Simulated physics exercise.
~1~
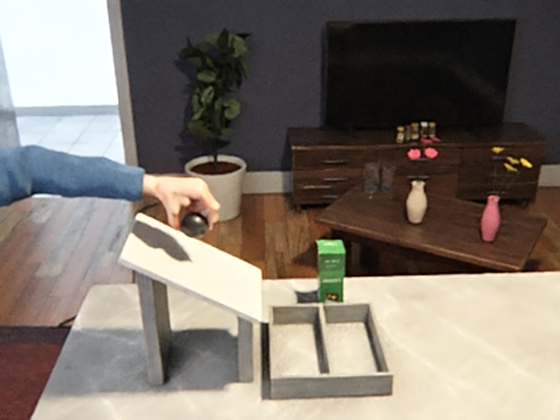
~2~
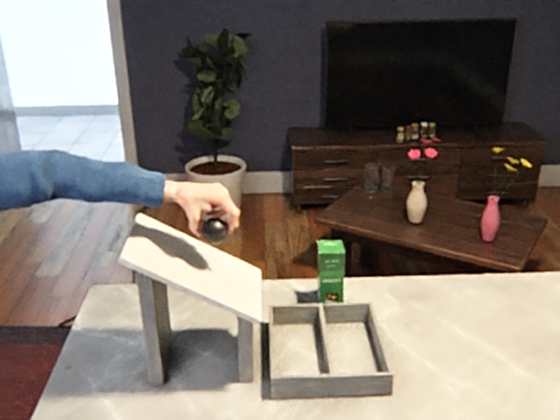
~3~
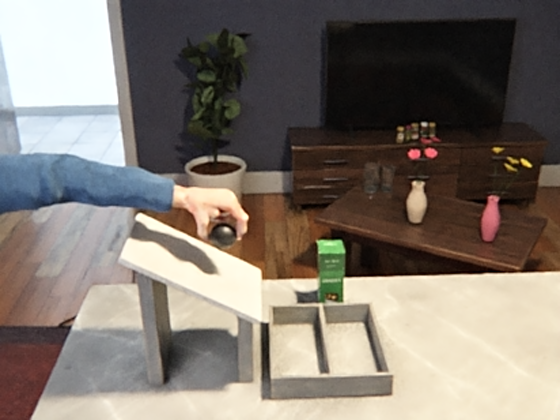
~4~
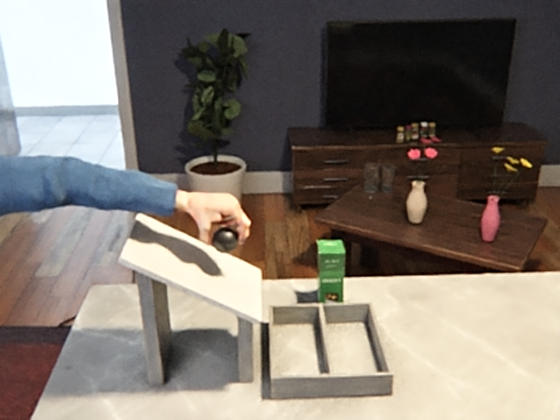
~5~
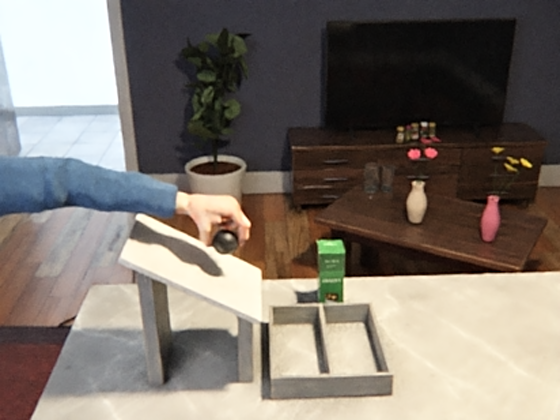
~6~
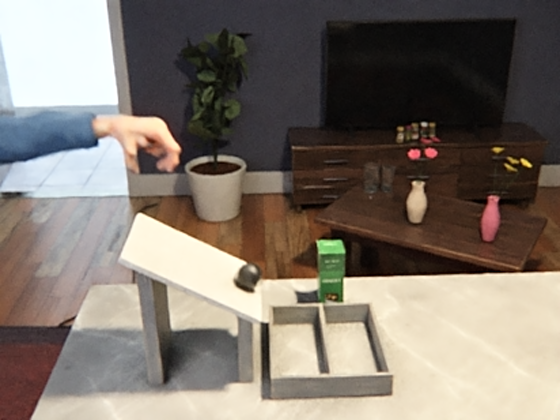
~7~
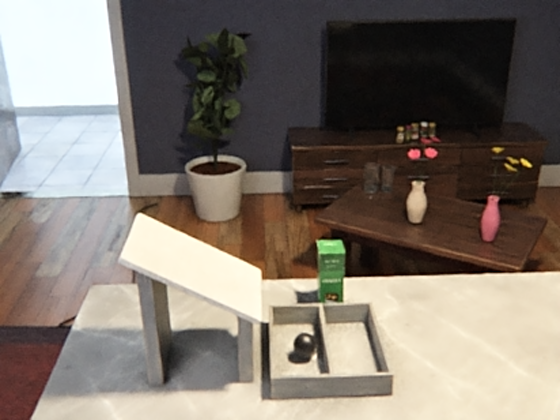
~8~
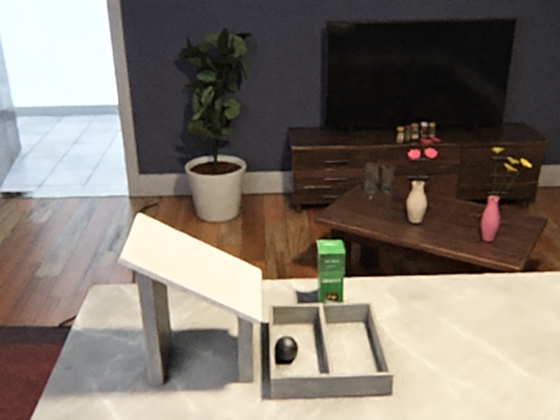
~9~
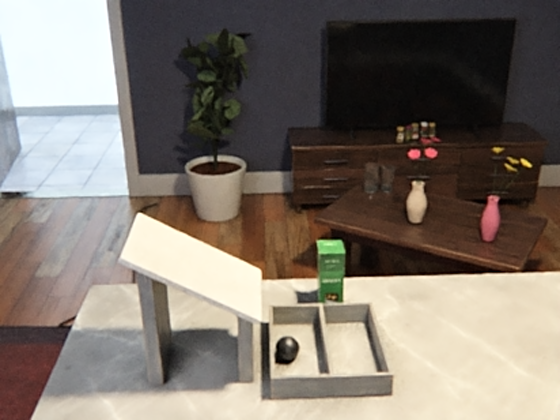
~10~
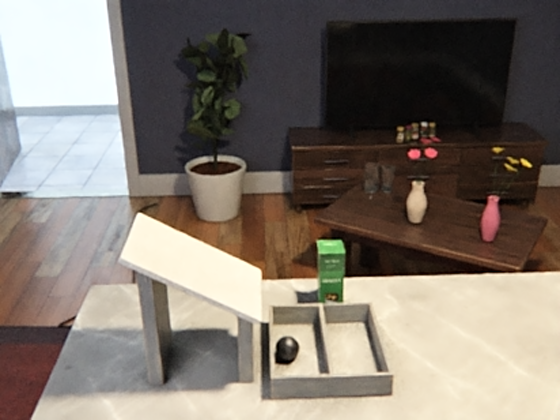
A black ball was held over a slanted board by a hand that moved it right and down, paused, then let go and drew back. It went down into the tray's nearer bay, shifted left and settled, while the green carton stayed put.
